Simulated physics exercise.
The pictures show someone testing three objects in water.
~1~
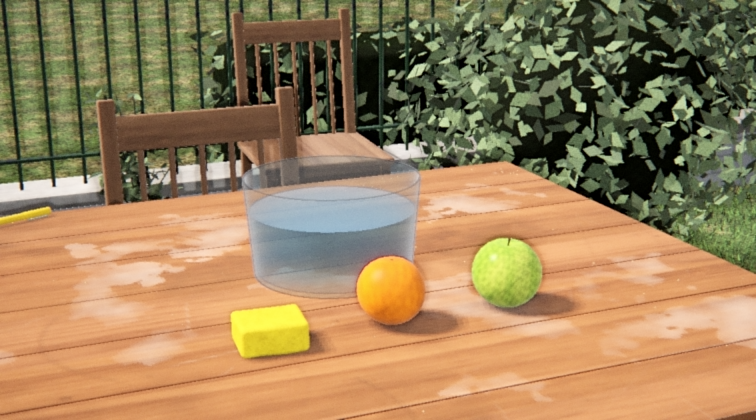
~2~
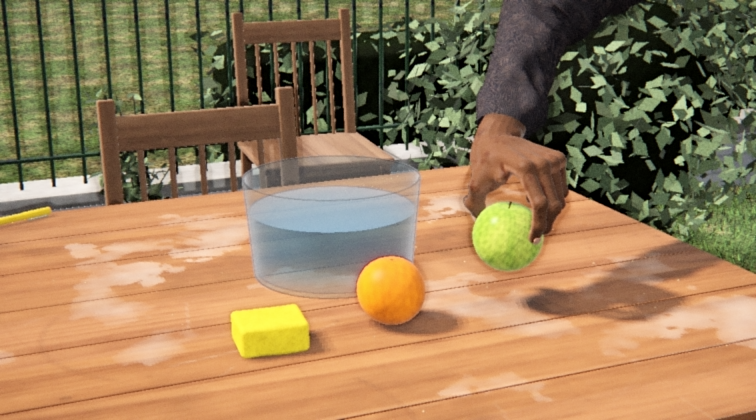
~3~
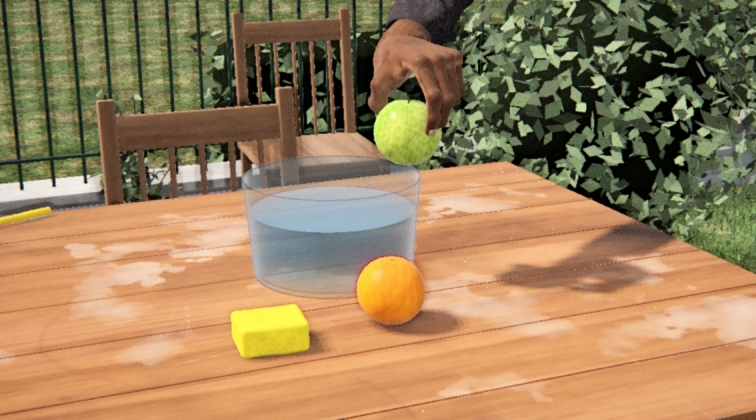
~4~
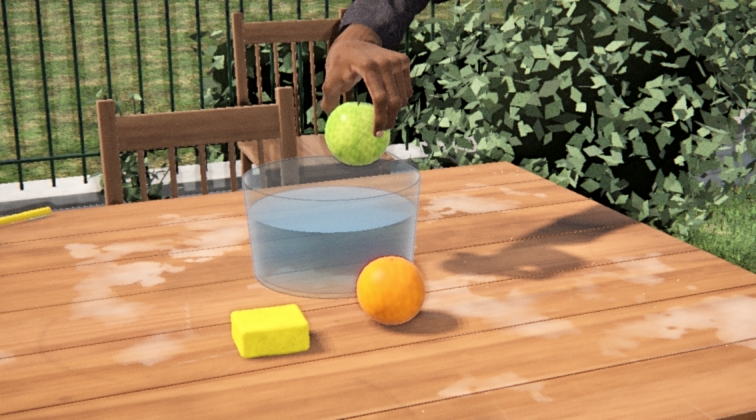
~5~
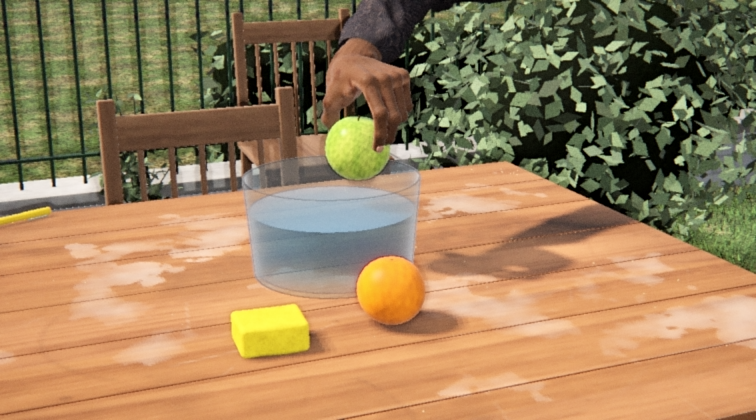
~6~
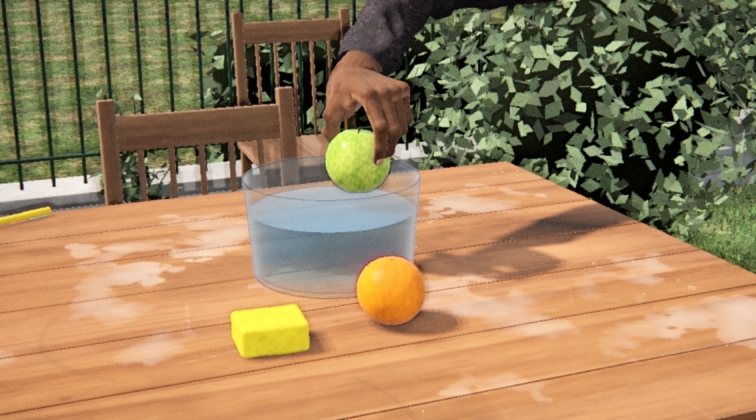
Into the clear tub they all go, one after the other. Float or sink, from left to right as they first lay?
On the left it keeps up, in the middle it keeps up, on the right it keeps up.
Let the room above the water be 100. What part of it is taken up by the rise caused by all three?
About 32 percent.
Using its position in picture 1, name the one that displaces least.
It is the left one.
Soon after, the apple floats.
Later, the orange floats.
In the end, the sponge floats; afloat, sponge, orange and apple.
